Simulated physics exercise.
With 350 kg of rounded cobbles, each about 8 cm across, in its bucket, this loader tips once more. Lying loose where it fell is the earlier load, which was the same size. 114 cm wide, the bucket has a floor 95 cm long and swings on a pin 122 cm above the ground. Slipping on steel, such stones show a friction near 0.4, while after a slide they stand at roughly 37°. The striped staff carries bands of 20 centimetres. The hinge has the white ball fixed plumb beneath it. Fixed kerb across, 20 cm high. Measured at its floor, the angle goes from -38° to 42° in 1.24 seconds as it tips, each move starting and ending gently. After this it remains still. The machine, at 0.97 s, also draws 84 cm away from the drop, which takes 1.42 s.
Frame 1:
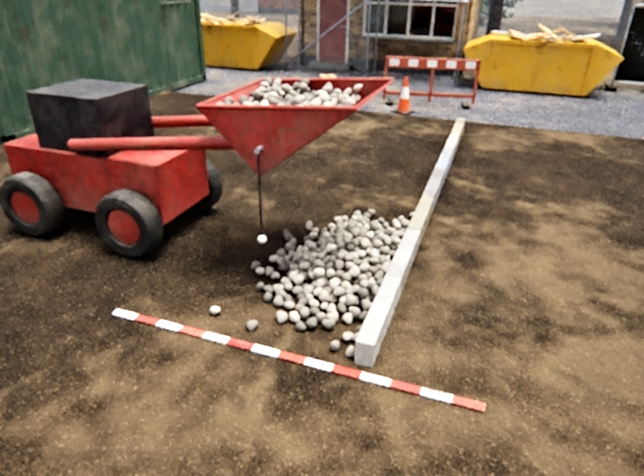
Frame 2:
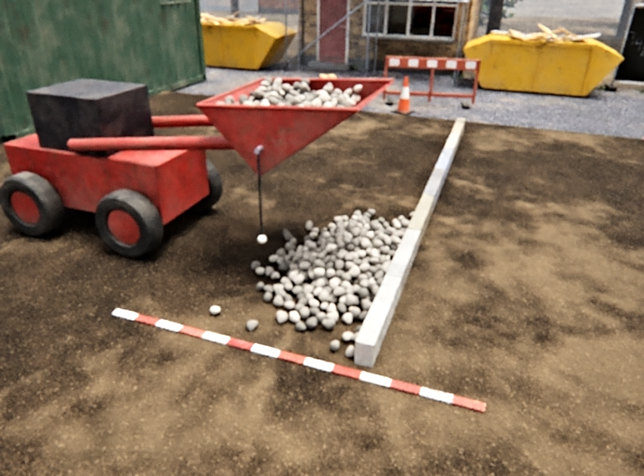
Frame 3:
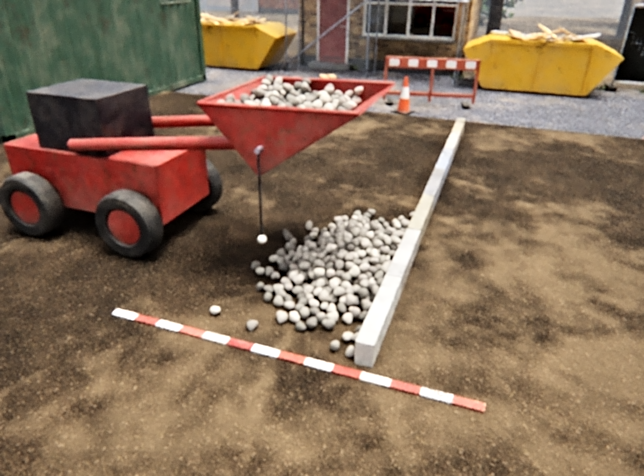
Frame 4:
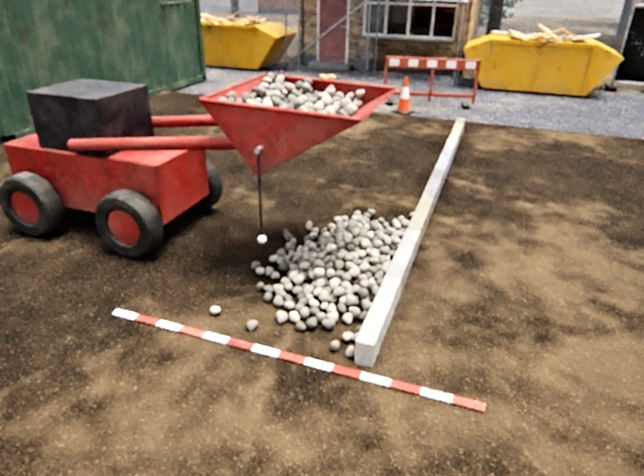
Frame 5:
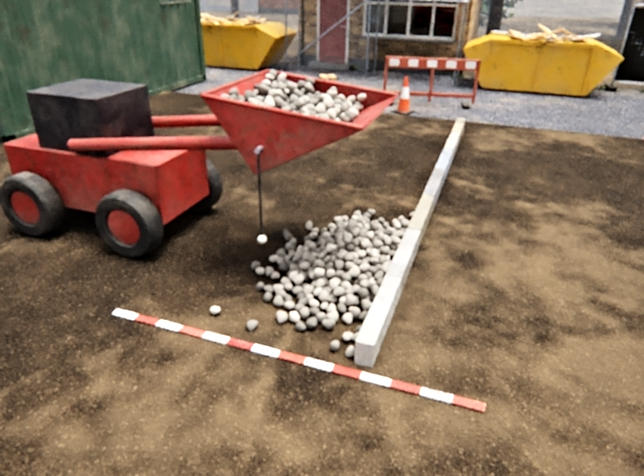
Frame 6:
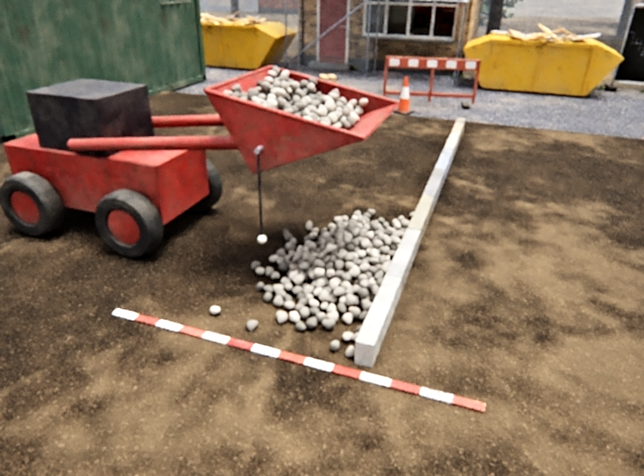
A red loader's raised bucket, full of pale rounded stones, slowly tilts forward to the right, its lip dipping slightly while the stones stay inside and the wheels and camera remain still. Below it, a loose heap of similar stones lies against a long pale kerb, behind a red-and-white striped staff. Seen from slightly above, the brown dirt yard has a green container left and yellow skips behind.
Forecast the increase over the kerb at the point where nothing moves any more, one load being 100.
I would say 9 per cent.
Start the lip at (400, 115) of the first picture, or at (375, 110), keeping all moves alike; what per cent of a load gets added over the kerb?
First place: Roughly 35 %; second place: Roughly 15 %.
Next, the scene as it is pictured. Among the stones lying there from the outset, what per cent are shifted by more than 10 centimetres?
Estimate: 10 %, roughly.
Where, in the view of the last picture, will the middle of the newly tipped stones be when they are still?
Centre at roughly (361, 249).
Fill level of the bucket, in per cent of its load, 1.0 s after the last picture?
Around 40 in a hundred.
Then, 0.6 s after the last picture the floor is at 30°; in per cent of one load, 100 in the bucket, 100 on this side of the kerb; the foremost stones are at (386, 275).
Then, 1.0 s after the last picture the floor is at 42°; in per cent of one load, 39 in the bucket, 161 on this side of the kerb; the foremost stones are at (398, 249).
Then, 2.5 s after the last picture the floor is at 42°; in per cent of one load, 0 in the bucket, 191 on this side of the kerb, 9 over the kerb; the foremost stones are at (513, 292).
Then, 5.1 s after the last picture the floor is at 42°; in per cent of one load, 0 in the bucket, 191 on this side of the kerb, 9 over the kerb; the foremost stones are at (513, 292). Net gain over the kerb, 9.
